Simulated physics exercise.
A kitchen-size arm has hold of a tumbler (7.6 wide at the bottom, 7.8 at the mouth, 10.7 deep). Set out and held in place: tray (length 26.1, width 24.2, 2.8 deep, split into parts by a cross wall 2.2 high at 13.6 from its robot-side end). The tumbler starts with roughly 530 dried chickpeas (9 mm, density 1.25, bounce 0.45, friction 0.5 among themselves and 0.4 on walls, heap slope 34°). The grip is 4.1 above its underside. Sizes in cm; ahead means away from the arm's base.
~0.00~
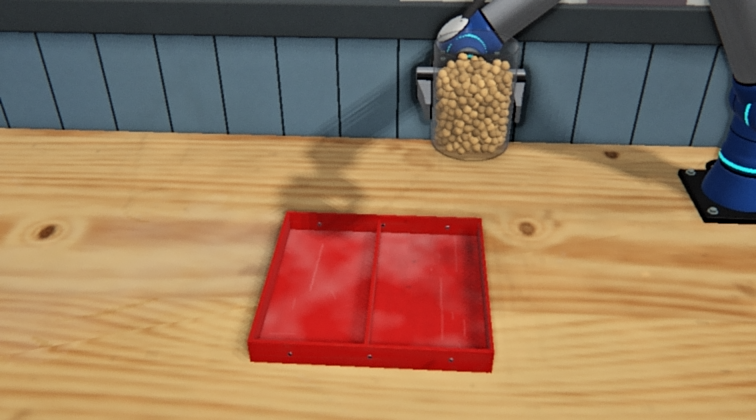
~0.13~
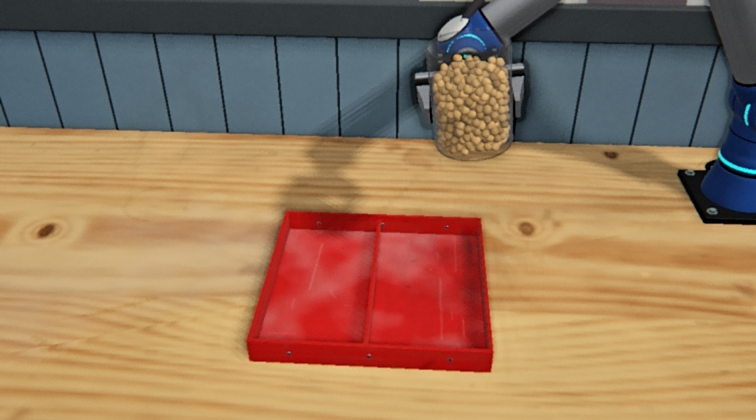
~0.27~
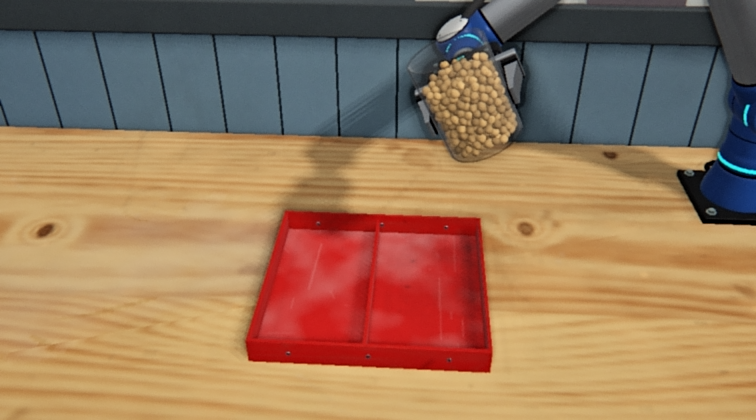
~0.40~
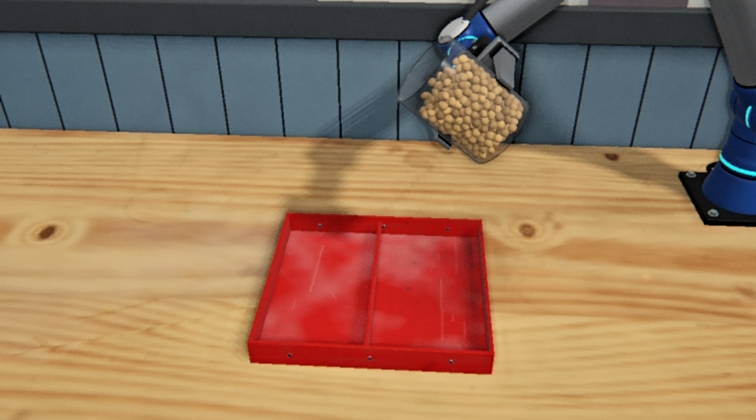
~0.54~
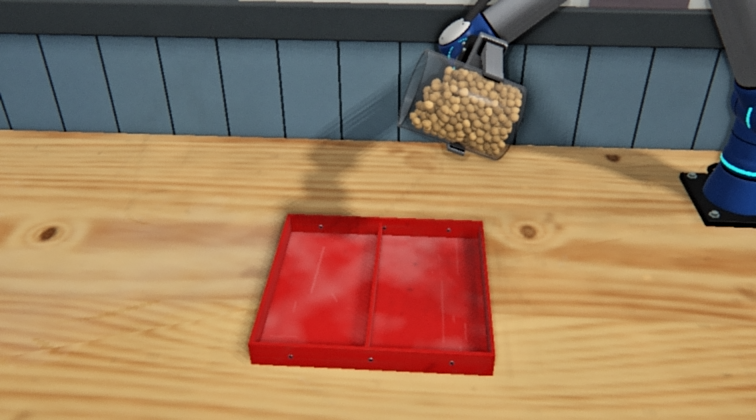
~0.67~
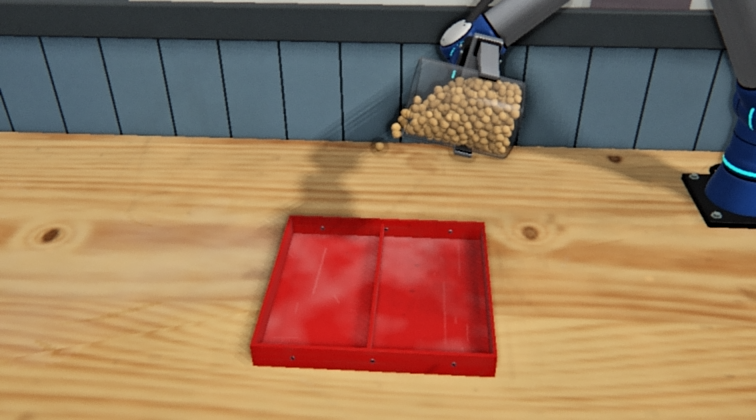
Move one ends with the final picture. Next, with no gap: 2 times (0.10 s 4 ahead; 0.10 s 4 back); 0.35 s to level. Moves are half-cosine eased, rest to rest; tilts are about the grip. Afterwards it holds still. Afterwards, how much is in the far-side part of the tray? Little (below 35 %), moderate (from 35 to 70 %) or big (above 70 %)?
Share in the far-side part of the tray: Moderate (from 35 to 70 %).
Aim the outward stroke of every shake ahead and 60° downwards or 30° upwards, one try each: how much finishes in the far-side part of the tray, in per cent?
Some 10 and 60 per cent.
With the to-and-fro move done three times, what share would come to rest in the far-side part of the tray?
In that case some 50 per cent.
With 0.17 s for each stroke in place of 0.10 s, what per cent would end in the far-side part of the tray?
In that case some 20 per cent.
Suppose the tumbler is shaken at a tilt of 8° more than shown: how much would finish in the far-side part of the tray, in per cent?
Then about 60 per cent.
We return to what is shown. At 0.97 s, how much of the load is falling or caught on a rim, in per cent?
Roughly 30 per cent.
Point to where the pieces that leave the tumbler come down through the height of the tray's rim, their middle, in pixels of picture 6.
Near (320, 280).
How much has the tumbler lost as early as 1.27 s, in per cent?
Near 55 per cent so far.
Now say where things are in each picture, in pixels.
Tumbler middle at (473, 97), level; upper third of the load around (474, 83), from x 440 to 510, top at y 55; 526 in the tumbler, in the first frame.
Tumbler middle at (471, 97), tilted 7° forward; upper third of the load around (473, 83), from x 435 to 505, top at y 60, in the second frame.
Tumbler middle at (467, 98), tilted 27° forward; upper third of the load around (470, 84), from x 425 to 515, top at y 55, in the third frame.
Tumbler middle at (464, 102), tilted 50° forward; upper third of the load around (468, 88), from x 425 to 520, top at y 60, in the fourth frame.
Tumbler middle at (463, 107), tilted 70° forward; upper third of the load around (471, 93), from x 415 to 520, top at y 70, in the fifth frame.
Tumbler middle at (464, 109), tilted 77° forward; upper third of the load around (479, 97), from x 380 to 515, top at y 80; 525 in the tumbler, 1 in flight or on a rim, in the sixth frame.
By 0.97 s, tilted 77° forward, highest piece 28 above the table; 357 in the tumbler, 10 in the far-side part, 2 on the table or floor, 157 in flight or on a rim.
By 1.27 s, tilted 30° forward, highest piece 30 above the table; 242 in the tumbler, 221 in the far-side part, 24 in the robot-side part, 21 on the table or floor, 18 in flight or on a rim.
By 1.62 s, level, highest piece 27 above the table; 242 in the tumbler, 232 in the far-side part, 27 on the table or floor, 25 in the robot-side part.
By 2.67 s, level, highest piece 27 above the table; 242 in the tumbler, 232 in the far-side part, 27 on the table or floor, 25 in the robot-side part.
Final count, 242 in the tumbler, 232 in the far-side part, 27 on the table or floor, 25 in the robot-side part. That is 44 % in the far-side part of the tray.
